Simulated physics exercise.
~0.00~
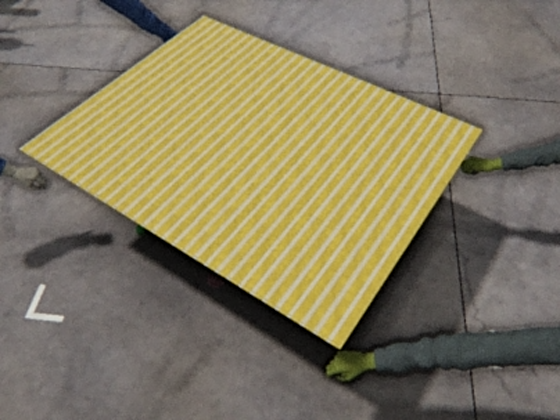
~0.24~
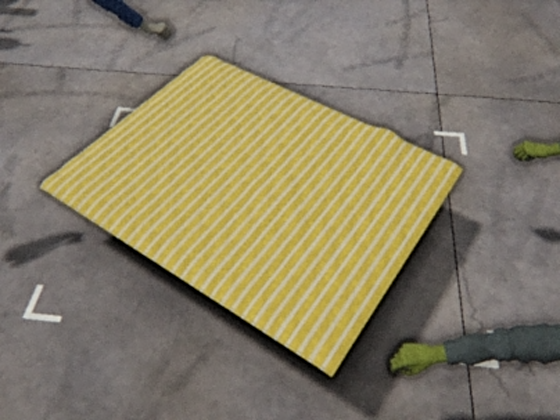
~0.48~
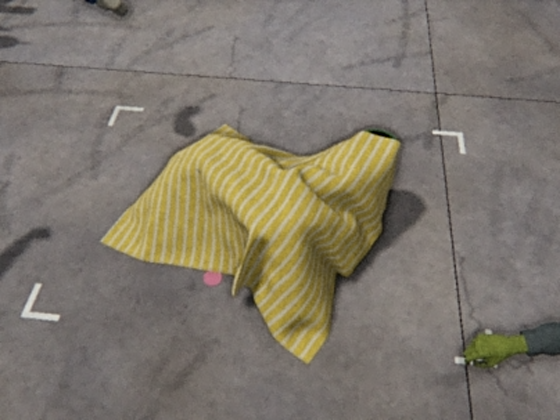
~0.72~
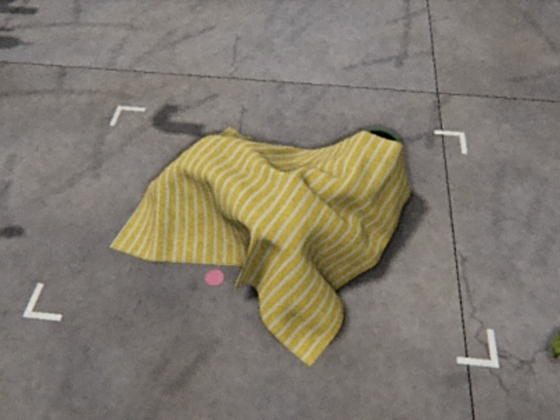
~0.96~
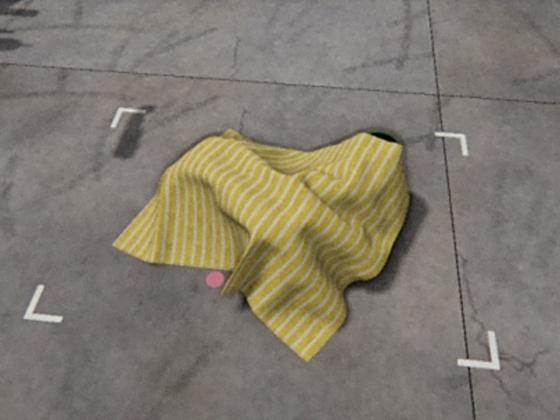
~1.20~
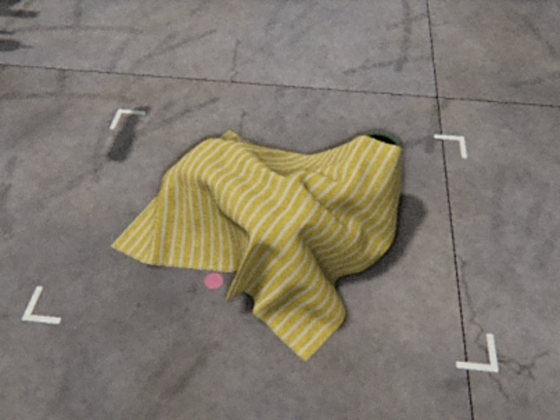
In the video, gloved hands hold a yellow striped blanket taut above a concrete floor marked with white corner brackets, then release it. The blanket drops and crumples over hidden upright objects, ending in a still, peaked heap with a green edge showing at the upper right and a pink disc beside it.
